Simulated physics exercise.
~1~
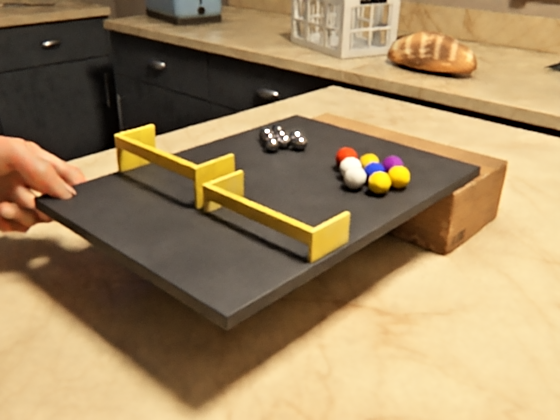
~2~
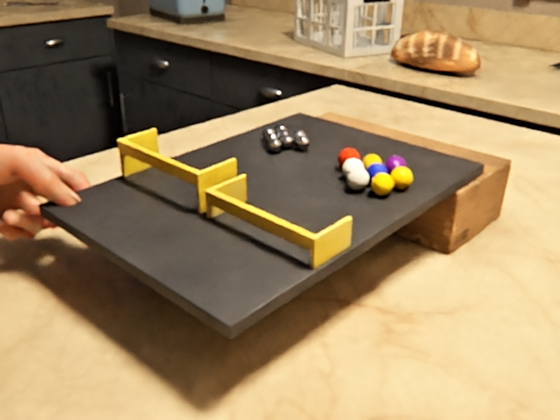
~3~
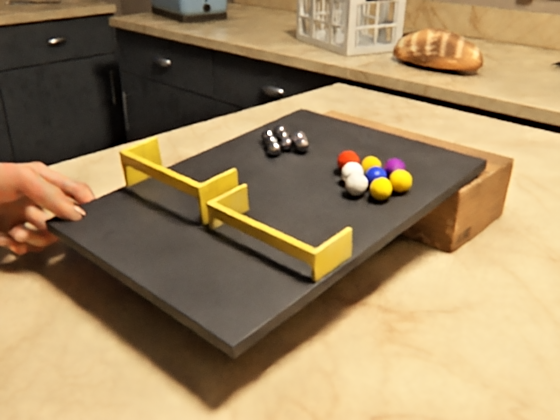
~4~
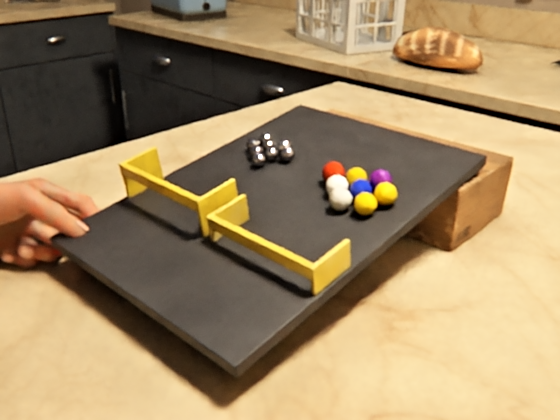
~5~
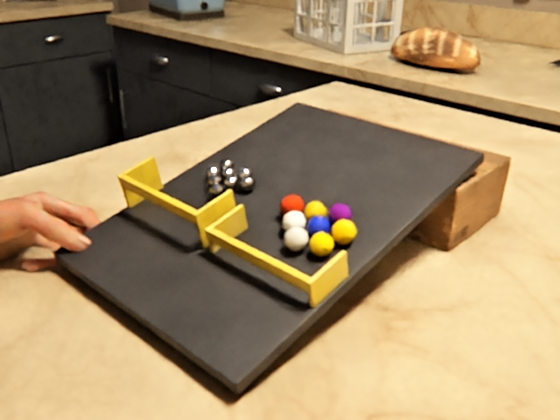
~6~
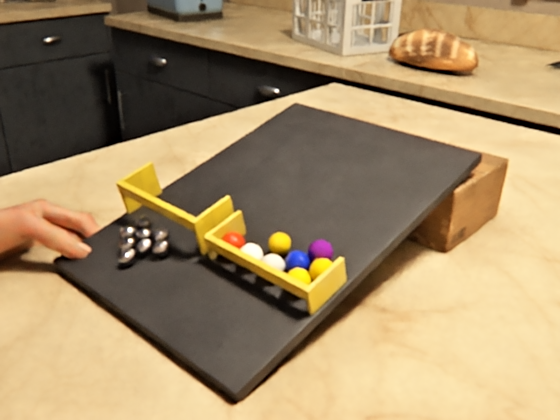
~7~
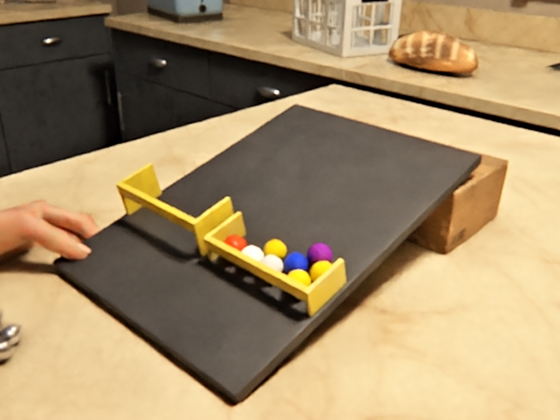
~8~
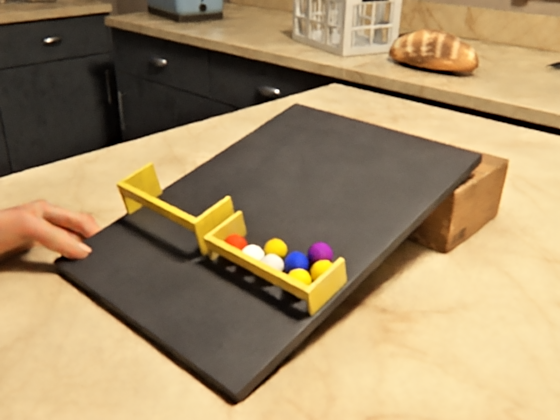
A hand lowers a dark board; coloured balls stop at a yellow gate, silver ones slip under.
